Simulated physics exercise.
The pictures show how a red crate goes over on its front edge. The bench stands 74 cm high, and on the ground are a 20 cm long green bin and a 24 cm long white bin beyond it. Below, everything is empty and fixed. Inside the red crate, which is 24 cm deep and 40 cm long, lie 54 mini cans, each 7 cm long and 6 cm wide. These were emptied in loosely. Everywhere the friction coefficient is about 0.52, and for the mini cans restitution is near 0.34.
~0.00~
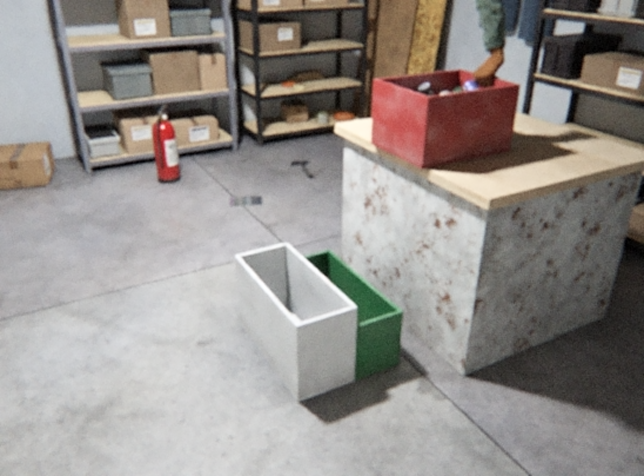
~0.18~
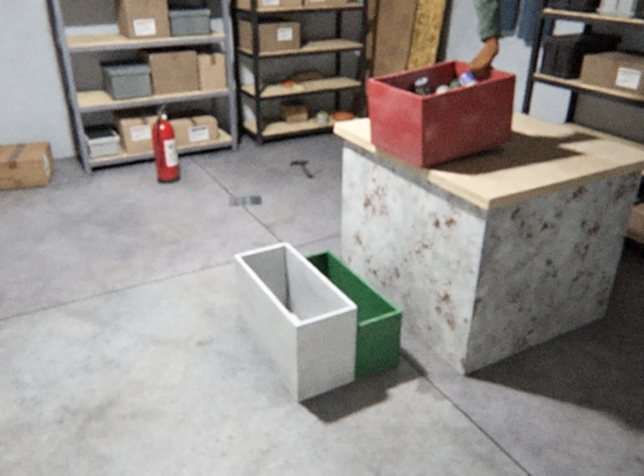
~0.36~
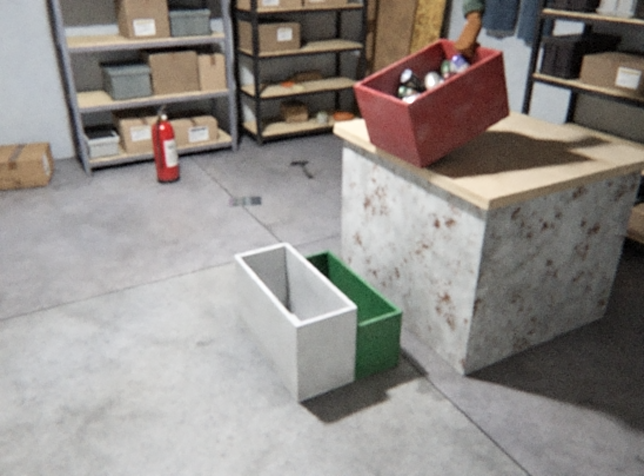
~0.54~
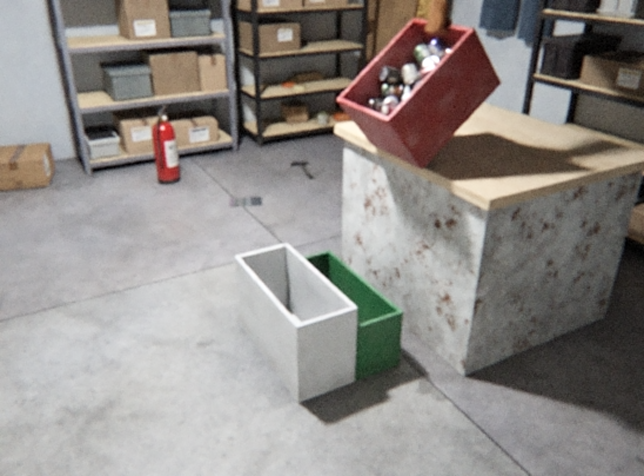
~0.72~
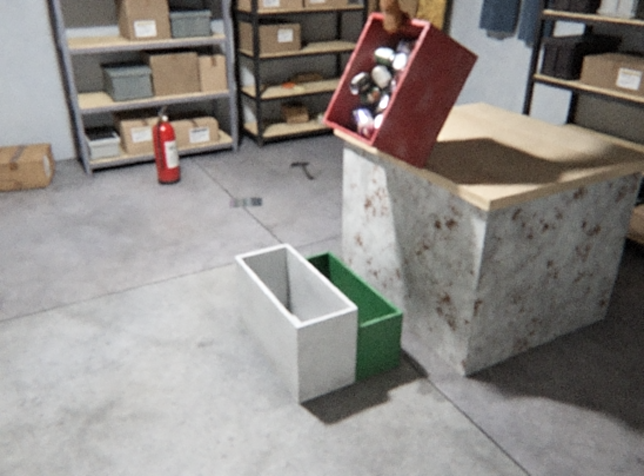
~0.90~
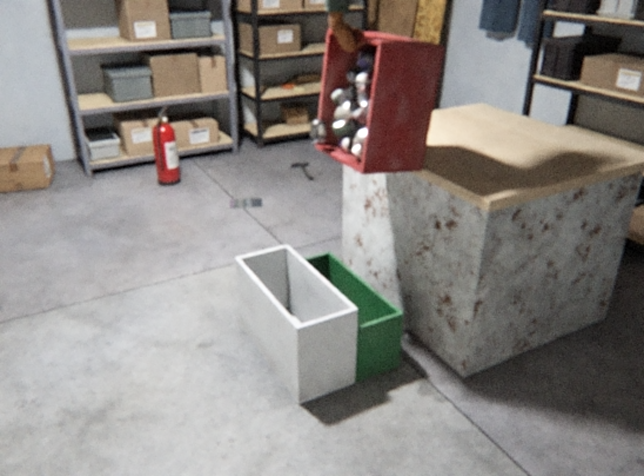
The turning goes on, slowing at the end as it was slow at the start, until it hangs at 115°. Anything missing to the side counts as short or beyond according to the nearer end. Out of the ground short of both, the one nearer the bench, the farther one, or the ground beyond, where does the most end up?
I pick farther.
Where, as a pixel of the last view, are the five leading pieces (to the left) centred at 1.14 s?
Roughly at (283, 250).
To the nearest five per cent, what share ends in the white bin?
It works out to roughly 85 percent.
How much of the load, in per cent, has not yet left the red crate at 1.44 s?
About 35 percent.
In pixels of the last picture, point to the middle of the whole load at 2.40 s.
I'd place it about (287, 337) in the last view.
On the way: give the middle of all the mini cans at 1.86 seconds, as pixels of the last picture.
Near pixel (290, 331).
After 1.14 s, tilt 106°; 44 still in the red crate, 1 in the white bin and 9 in the air.
After 1.44 s, tilt 115°; 20 still in the red crate, 13 in the white bin, 1 on the ground beyond the white bin and 20 in the air.
After 1.86 s, tilt 115°; 3 still in the red crate, 38 in the white bin, 8 on the ground beyond the white bin and 5 in the air.
Final count (at 2.40 s), 45 in the white bin and 9 on the ground beyond the white bin.
